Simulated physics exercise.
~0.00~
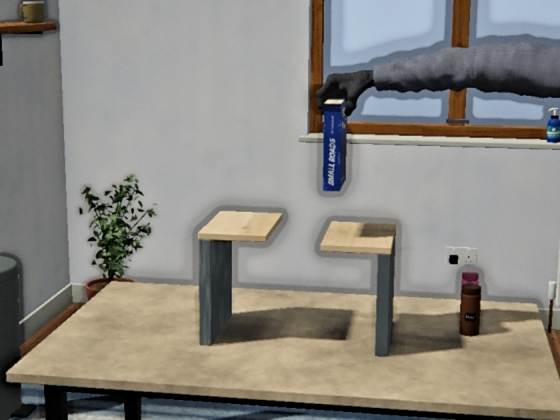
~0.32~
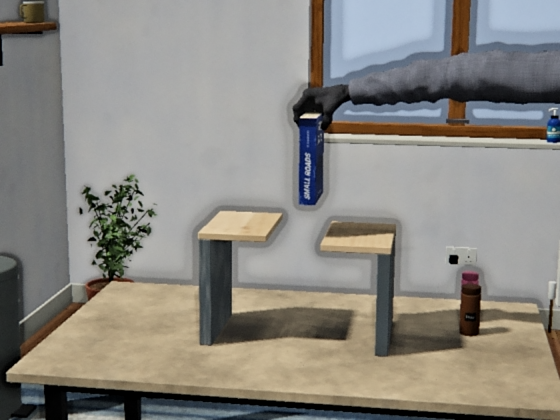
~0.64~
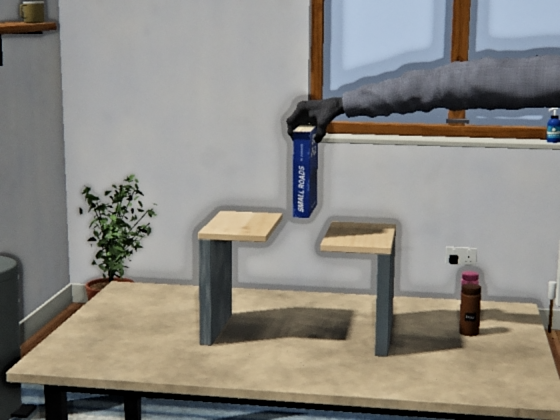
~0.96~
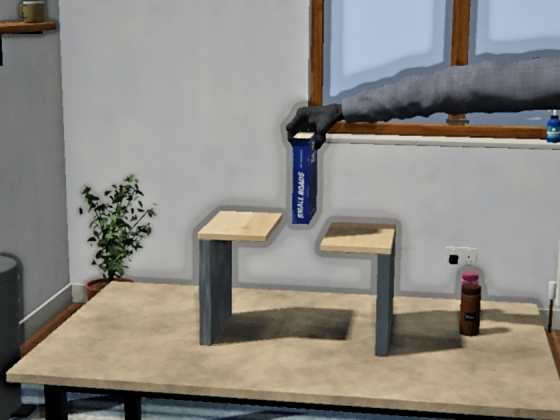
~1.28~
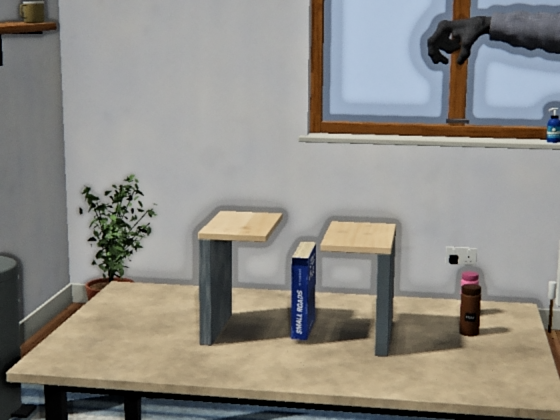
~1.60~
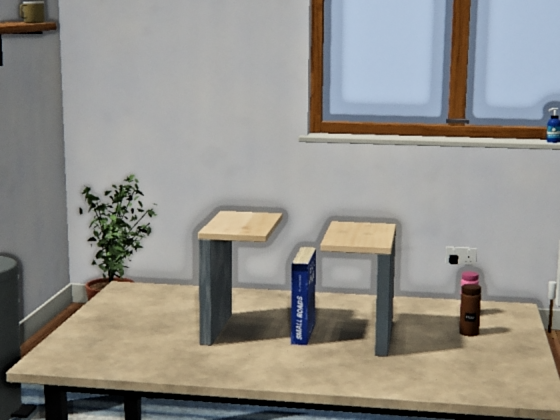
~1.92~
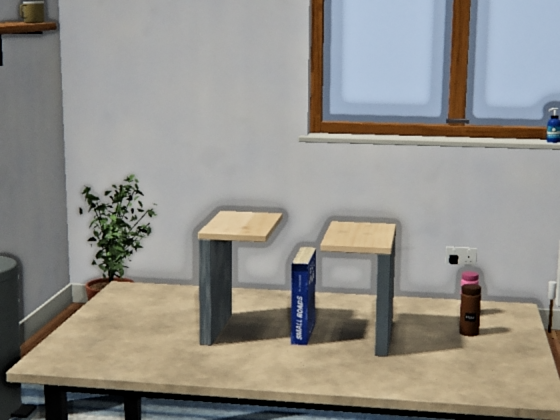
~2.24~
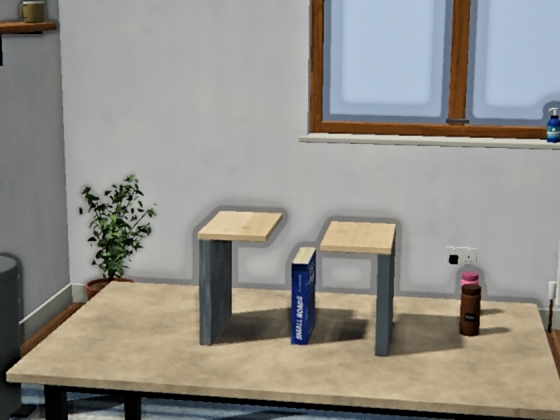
A blue book is lowered by a gloved hand, drops between two stands, and stays upright.
